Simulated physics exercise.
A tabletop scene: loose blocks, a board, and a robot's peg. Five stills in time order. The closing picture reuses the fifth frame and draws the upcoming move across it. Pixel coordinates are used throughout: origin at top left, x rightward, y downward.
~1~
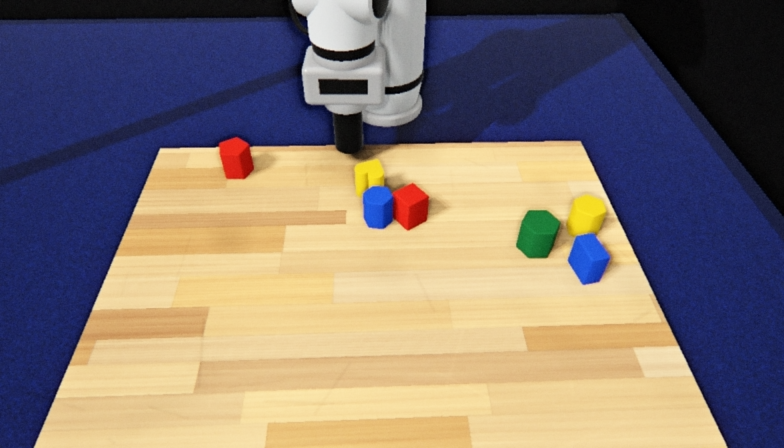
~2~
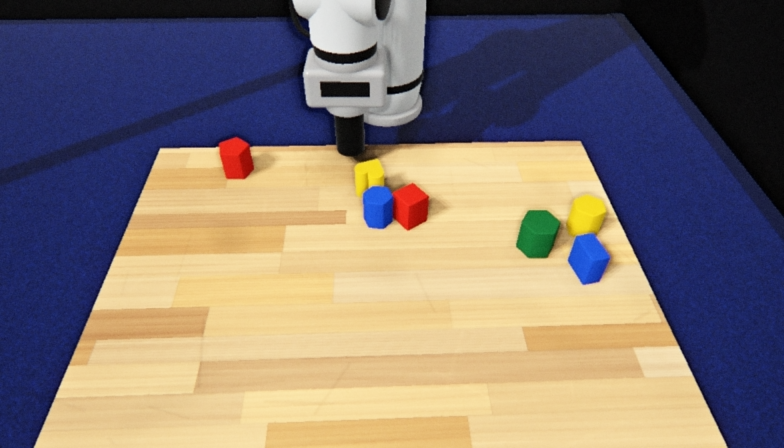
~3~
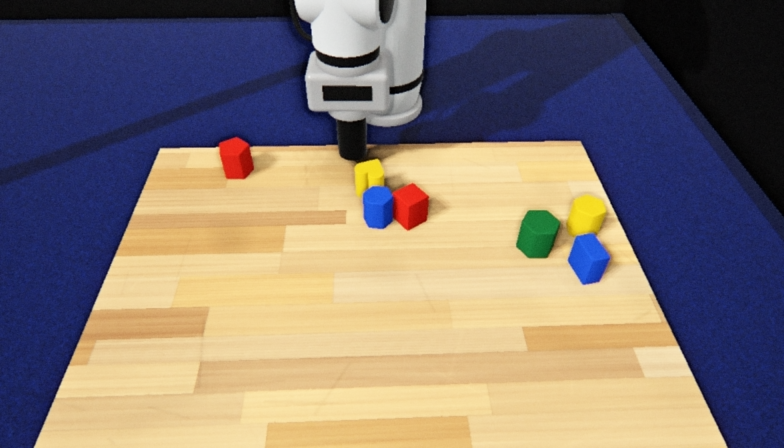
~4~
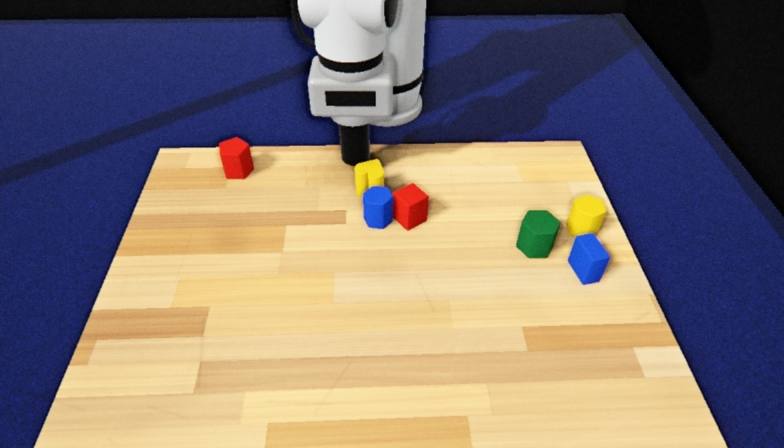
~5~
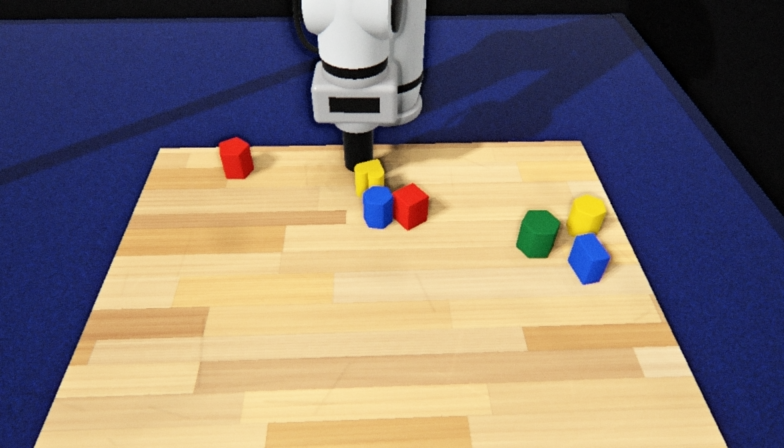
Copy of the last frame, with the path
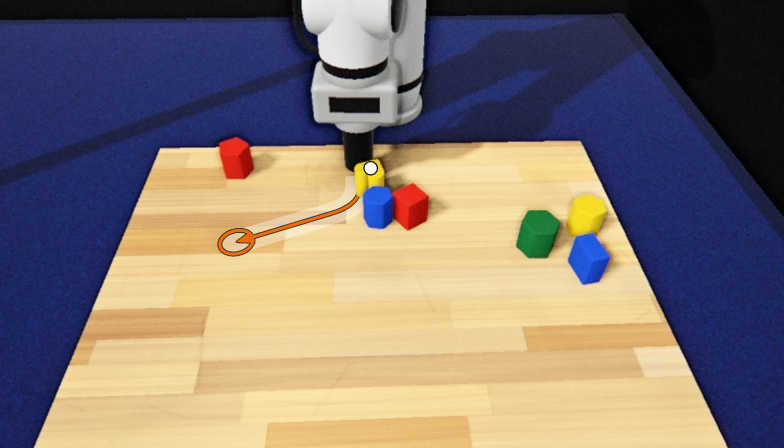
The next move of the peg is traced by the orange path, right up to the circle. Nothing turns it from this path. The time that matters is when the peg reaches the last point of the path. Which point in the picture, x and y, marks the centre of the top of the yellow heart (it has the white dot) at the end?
Most likely (378, 183).
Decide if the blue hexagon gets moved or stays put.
The block you're asking about gets moved.
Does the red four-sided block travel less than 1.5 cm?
I'd say yes.
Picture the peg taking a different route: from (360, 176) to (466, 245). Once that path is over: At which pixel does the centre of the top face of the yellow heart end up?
Around (408, 208).
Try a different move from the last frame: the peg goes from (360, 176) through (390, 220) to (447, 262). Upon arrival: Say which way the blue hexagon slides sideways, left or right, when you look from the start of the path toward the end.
The answer is right.
The line goes from (360, 176) via (344, 208) and (293, 225), ending at (236, 242); the dot is on the yellow heart.
The first path, step by step. One third of the way, peg at (343, 197); yellow heart at (378, 183), turned 40° anticlockwise; blue hexagon at (382, 200).
Two thirds of the way, peg at (290, 213); yellow heart at (378, 183), turned 40° anticlockwise; blue hexagon at (382, 200).
At the end, peg at (233, 230); yellow heart at (378, 183), turned 40° anticlockwise; blue hexagon at (382, 200); red four-sided block unmoved.
